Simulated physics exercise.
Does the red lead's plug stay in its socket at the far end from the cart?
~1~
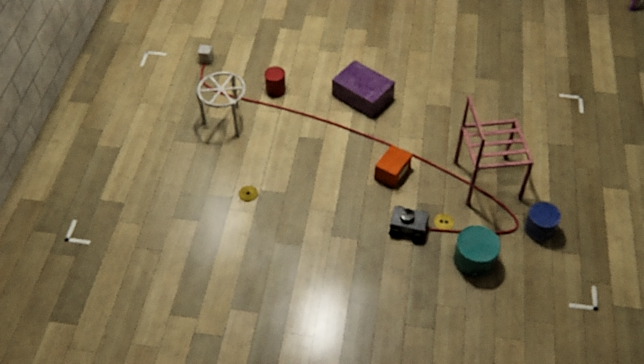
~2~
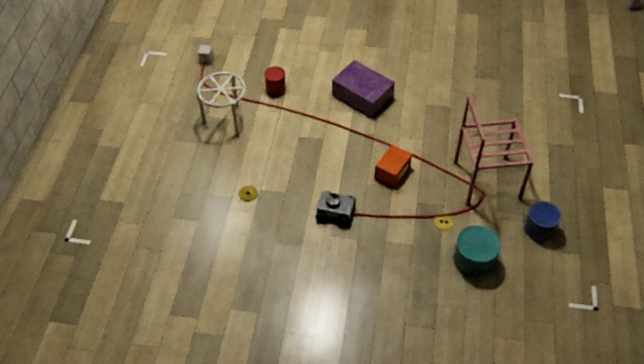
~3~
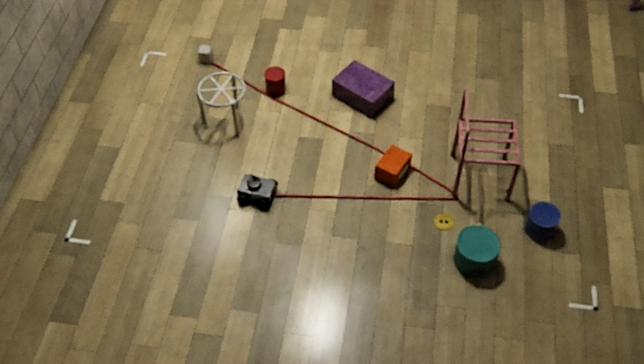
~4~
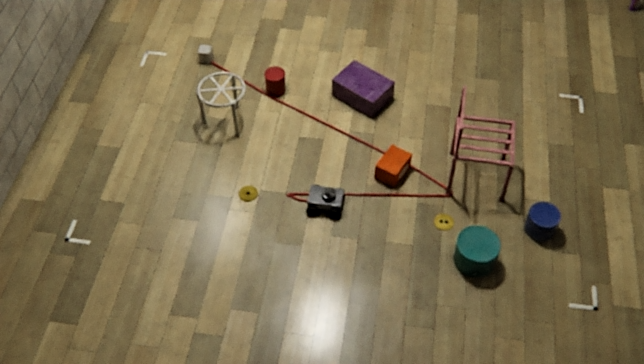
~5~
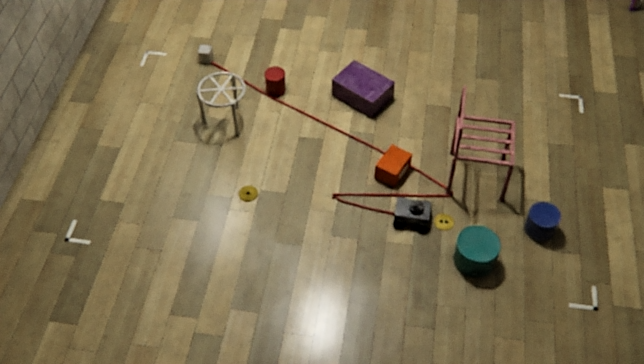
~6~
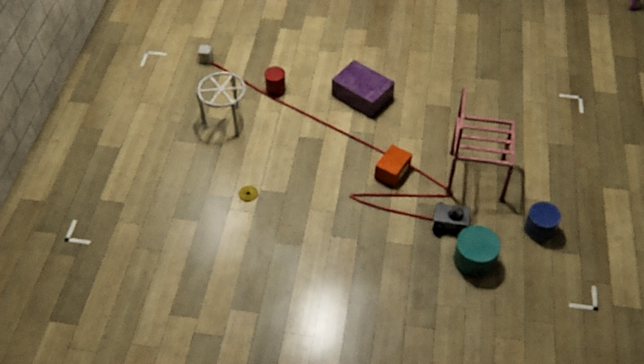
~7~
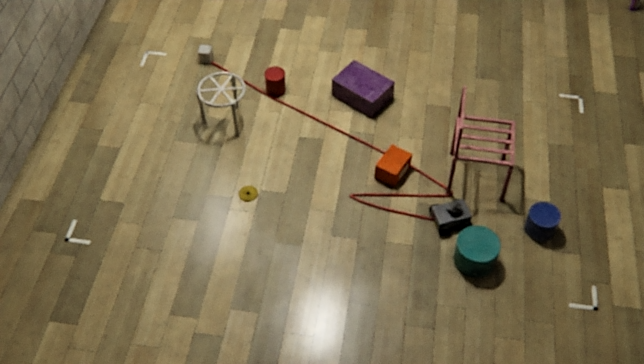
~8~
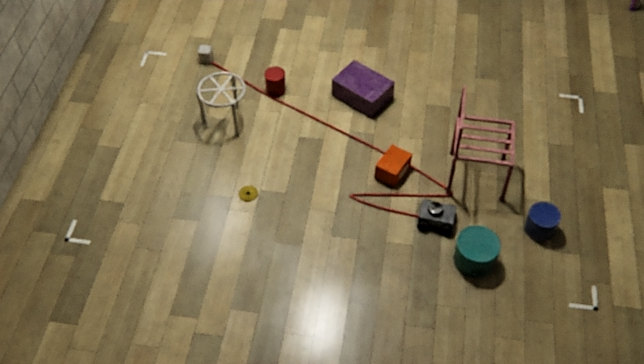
Yes, the plug stays in. The red lead still reaches the small grey box at the upper left when the cart is back near the teal bin.
